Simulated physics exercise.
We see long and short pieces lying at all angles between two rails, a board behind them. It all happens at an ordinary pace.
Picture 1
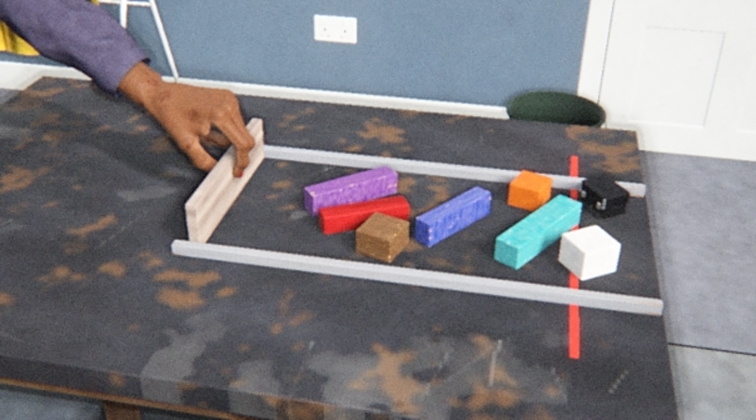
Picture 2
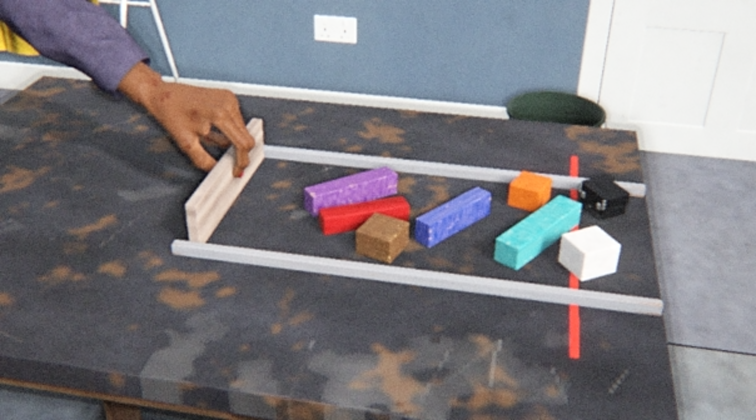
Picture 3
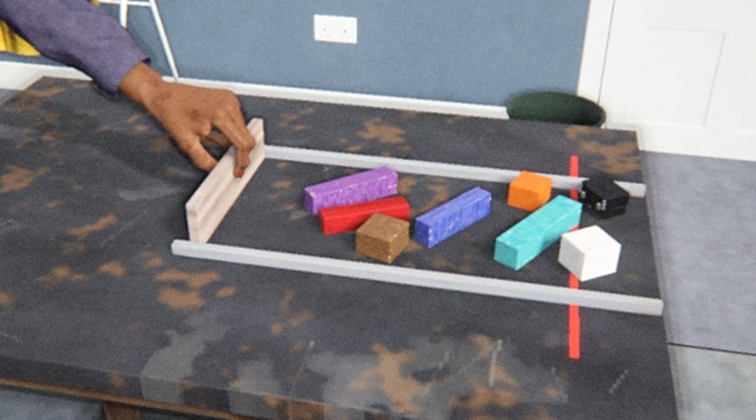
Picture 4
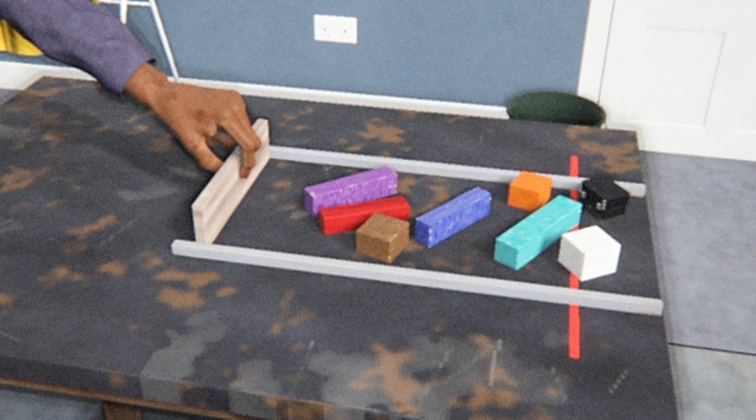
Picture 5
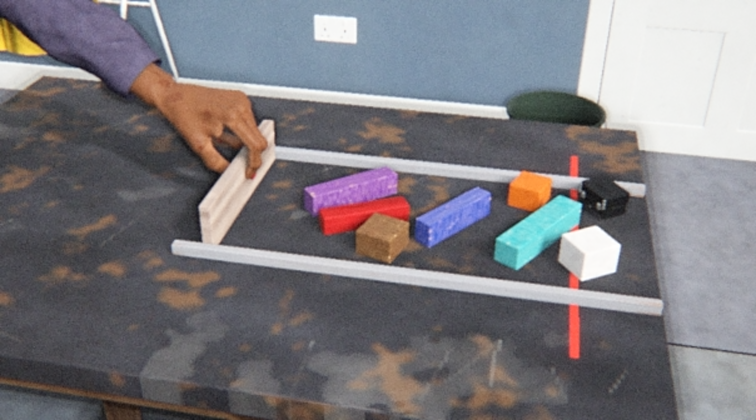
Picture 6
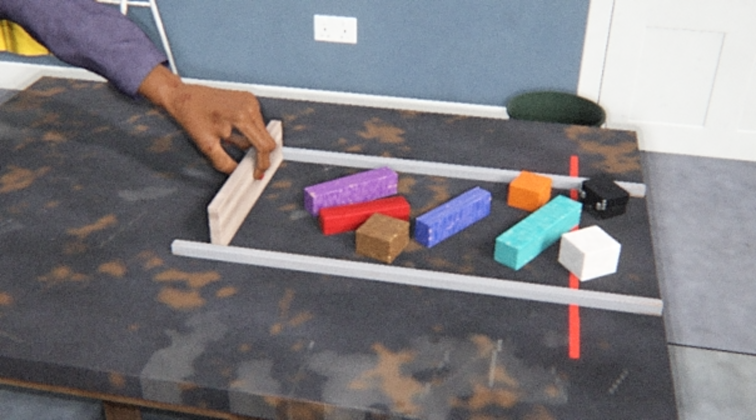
The clip shows a hand holding a wooden board upright behind colored blocks and bars scattered between two rails on a dark table; the board stays nearly still, then slides slightly right, while the pieces remain motionless.
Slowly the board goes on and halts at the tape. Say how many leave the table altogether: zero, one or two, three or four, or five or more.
As it turns out, the number that fall off is one or two.
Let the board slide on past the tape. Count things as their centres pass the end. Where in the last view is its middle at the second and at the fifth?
First at (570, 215), next at (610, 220).
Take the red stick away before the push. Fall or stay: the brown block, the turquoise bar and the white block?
The brown block remains up, the turquoise bar is kept, the white block goes over.
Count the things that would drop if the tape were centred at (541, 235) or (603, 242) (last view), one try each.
In that order 0 and 4.
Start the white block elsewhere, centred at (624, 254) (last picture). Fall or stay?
From there it tumbles off.
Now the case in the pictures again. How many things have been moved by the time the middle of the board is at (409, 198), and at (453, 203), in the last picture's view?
At the one place 4, at the other 4.
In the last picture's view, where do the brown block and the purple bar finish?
The brown block stops around (598, 278); the purple bar around (586, 207).
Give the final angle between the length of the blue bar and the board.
About 20°.
Early on, none off yet; black case at rest near (604, 199); white block at rest near (589, 253); turquoise bar at rest near (539, 231).
Finally, the number that fall off is one or two; lost, white block.
